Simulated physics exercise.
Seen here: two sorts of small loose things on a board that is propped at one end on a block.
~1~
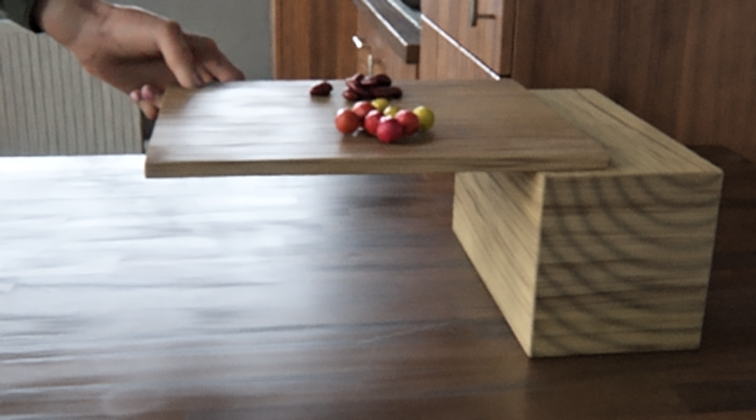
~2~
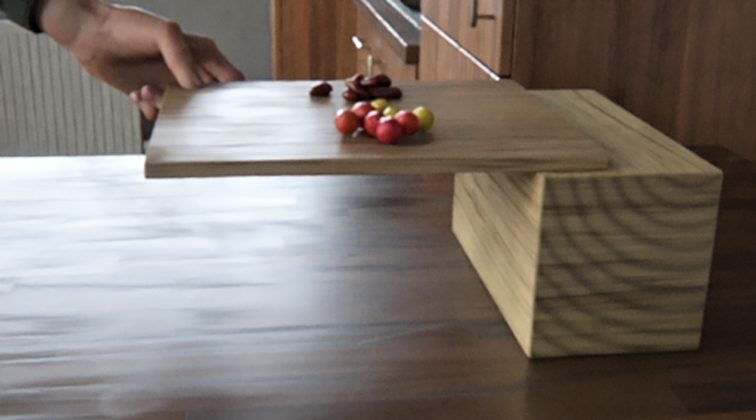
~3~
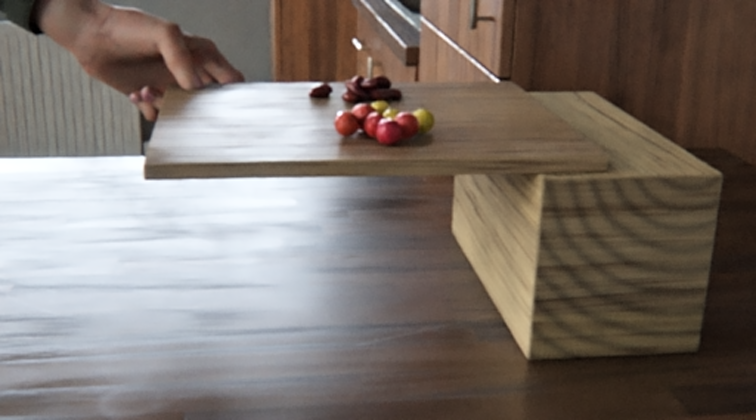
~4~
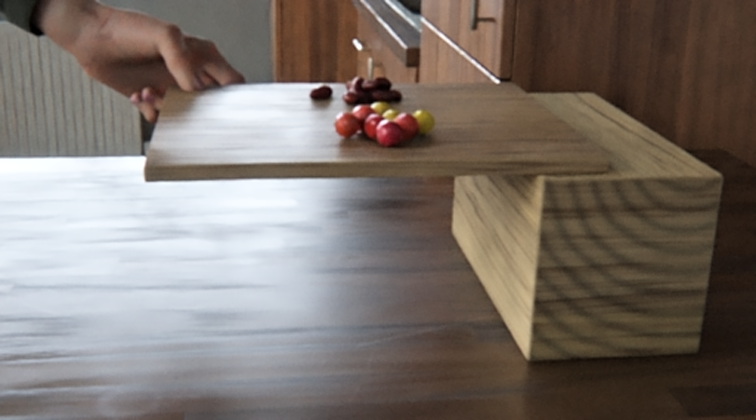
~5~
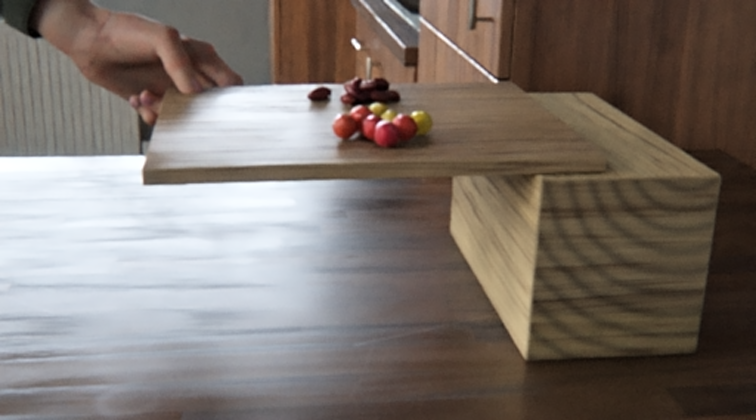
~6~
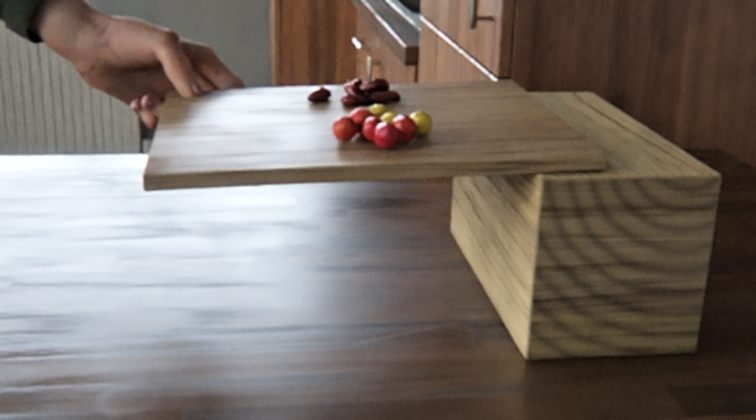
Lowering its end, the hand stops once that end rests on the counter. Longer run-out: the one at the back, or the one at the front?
The one at the front.
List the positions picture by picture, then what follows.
In the first frame, held end of the board at (161, 166), level; block at (566, 206), tall, over half the board's length; near handful at (377, 123), a few glass marbles; far handful at (370, 89), a few kidney beans.
In the second frame, held end of the board at (160, 167), level; far handful at (369, 89).
In the third frame, held end of the board at (160, 168), level; near handful at (376, 125).
In the fourth frame, held end of the board at (160, 170), level; far handful at (370, 92).
In the fifth frame, held end of the board at (159, 173), down by 1°; near handful at (374, 128).
In the sixth frame, held end of the board at (159, 178), down by 2°; block at (564, 208); near handful at (374, 129), not moving; far handful at (368, 94), not moving.
Then, 0.53 s past the last view, board sloping at 14°; near handful all still on the board; far handful all still on the board.
Then, 1.09 s past the last view, board sloping at 27°; near handful mostly up to a board's length out; far handful all still on the board.
Then, 1.76 s past the last view, board resting at 32°; near handful mostly more than two board lengths out, a small part gone off the counter; far handful mostly at the foot of the board.
Finally, board resting at 32°; near handful mostly more than two board lengths out, about two thirds gone off the counter; far handful mostly at the foot of the board; the near handful has gone farther.
